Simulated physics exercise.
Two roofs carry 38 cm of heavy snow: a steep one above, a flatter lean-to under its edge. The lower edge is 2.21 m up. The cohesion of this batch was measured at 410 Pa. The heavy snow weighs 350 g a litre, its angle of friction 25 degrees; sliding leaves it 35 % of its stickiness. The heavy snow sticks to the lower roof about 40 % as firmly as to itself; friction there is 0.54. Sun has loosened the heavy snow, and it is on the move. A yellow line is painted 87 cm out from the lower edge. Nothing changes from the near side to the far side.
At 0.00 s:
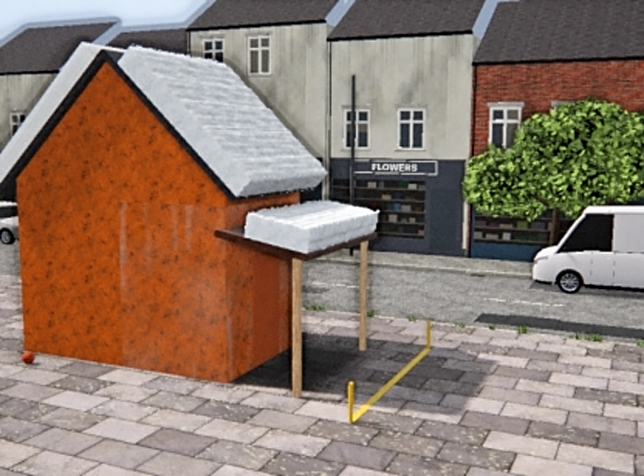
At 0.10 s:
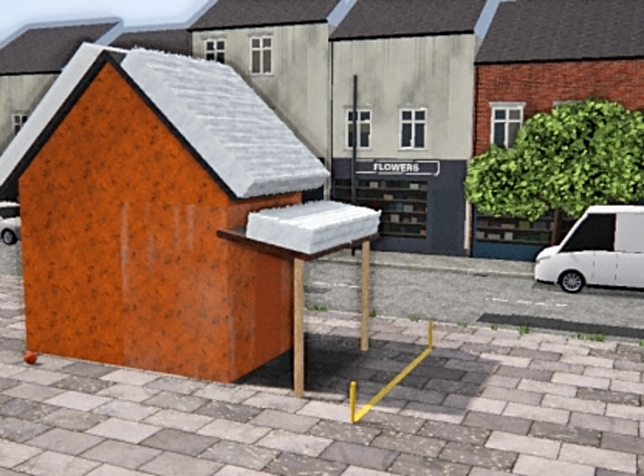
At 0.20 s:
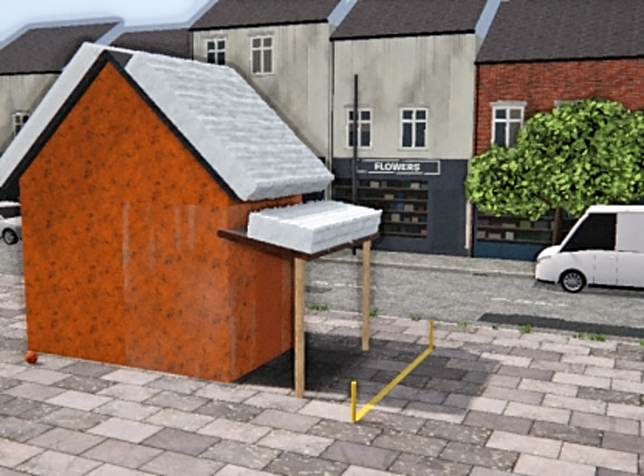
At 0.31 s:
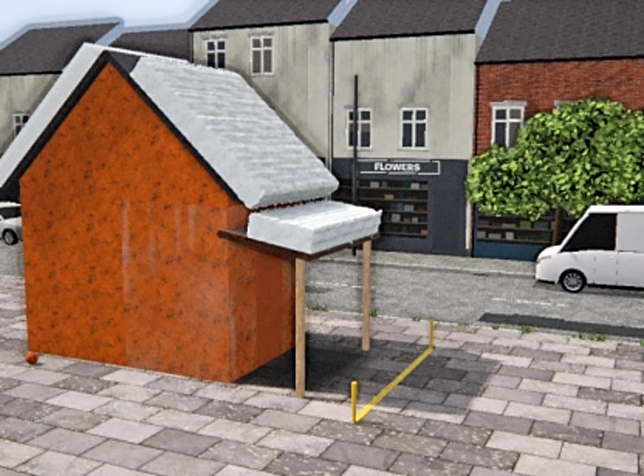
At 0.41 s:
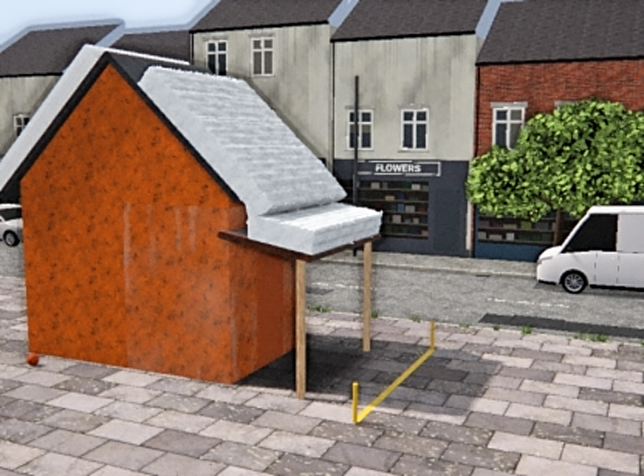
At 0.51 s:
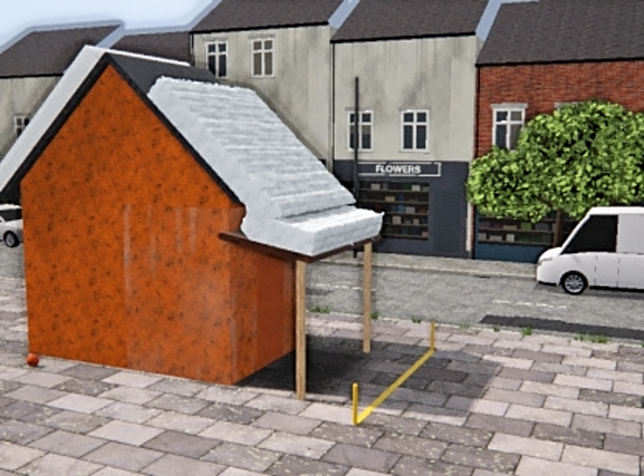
On a paved area across the road from a flower shop, a small orange building stands with thick snow on its steep roof and on a lower lean-to. The snow on the right slope creeps downward, baring dark roof near the ridge, then slides out over the lean-to's snow in one piece.
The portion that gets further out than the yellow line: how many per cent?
It comes to some 61 %.
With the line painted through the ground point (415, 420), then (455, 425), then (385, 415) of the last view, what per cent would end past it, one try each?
In turn about 45 %, 30 %, 55 %.
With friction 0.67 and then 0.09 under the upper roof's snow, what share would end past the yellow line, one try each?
In that order: 35 %, 65 %.
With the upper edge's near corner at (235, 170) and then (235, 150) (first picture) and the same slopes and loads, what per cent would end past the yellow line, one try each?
In turn about 65 %, 65 %.
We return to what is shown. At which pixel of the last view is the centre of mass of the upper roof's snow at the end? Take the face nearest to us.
Near (423, 374).
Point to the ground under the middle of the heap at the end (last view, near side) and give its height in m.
Around (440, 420); it stands about 0.4 m.
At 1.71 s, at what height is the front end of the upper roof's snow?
Roughly 0.0 m.
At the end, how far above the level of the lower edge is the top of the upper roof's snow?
Some 0.5 m.
By 1.06 s, 3 % is below the lower edge and 0 % is past the line.
By 1.71 s, 61 % is below the lower edge and 51 % is past the line.
By 2.35 s, 75 % is below the lower edge and 61 % is past the line.
By 3.00 s, 75 % is below the lower edge and 61 % is past the line.
By 3.30 s, at the end, 75 % is below the lower edge and 61 % is past the line.
